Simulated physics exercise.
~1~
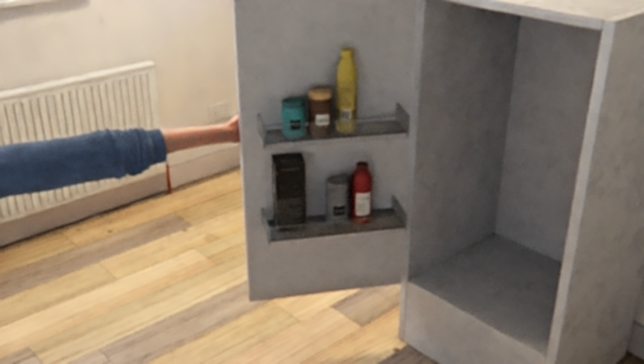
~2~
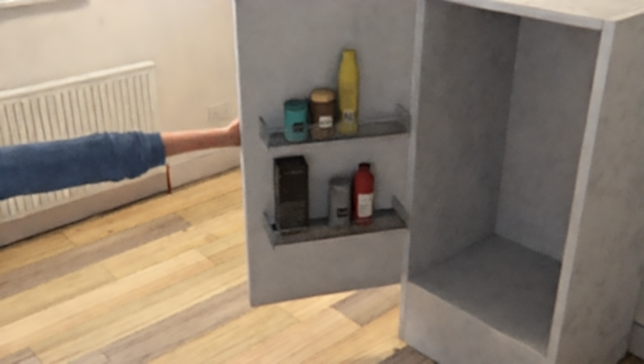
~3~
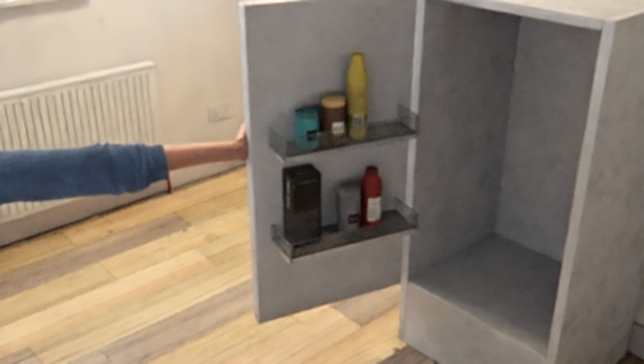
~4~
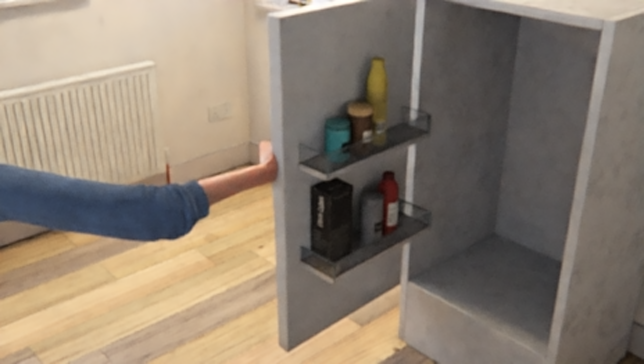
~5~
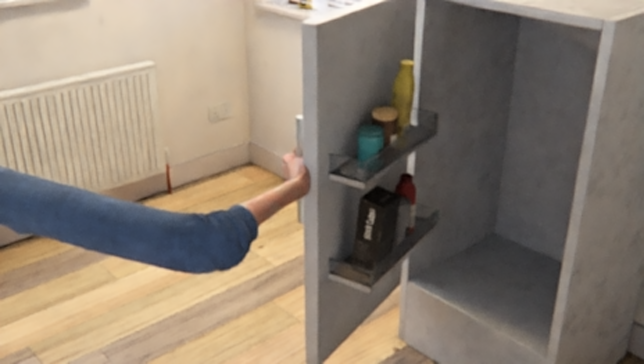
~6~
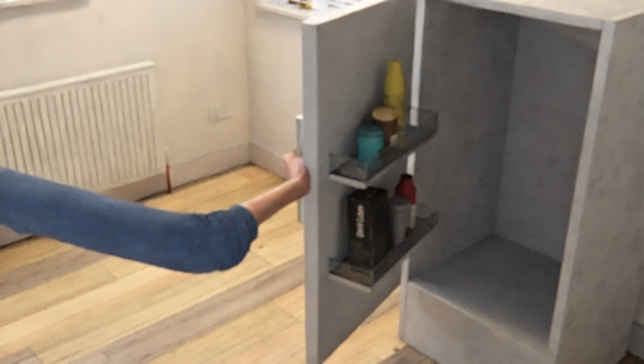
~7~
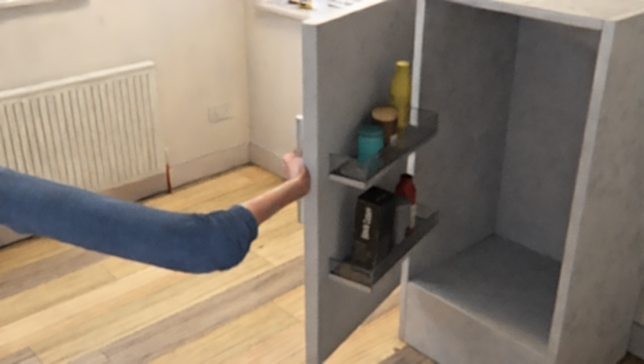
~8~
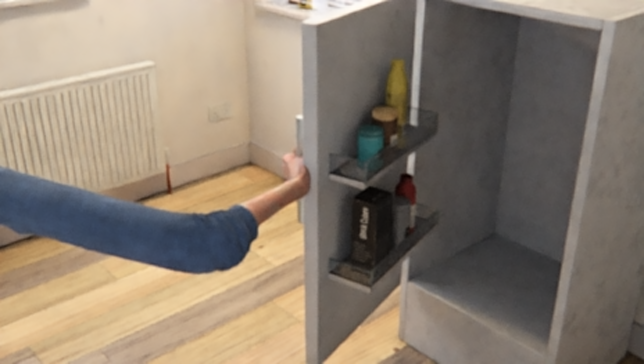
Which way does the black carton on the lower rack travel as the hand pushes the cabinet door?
The black carton moves to the right as the door swings.
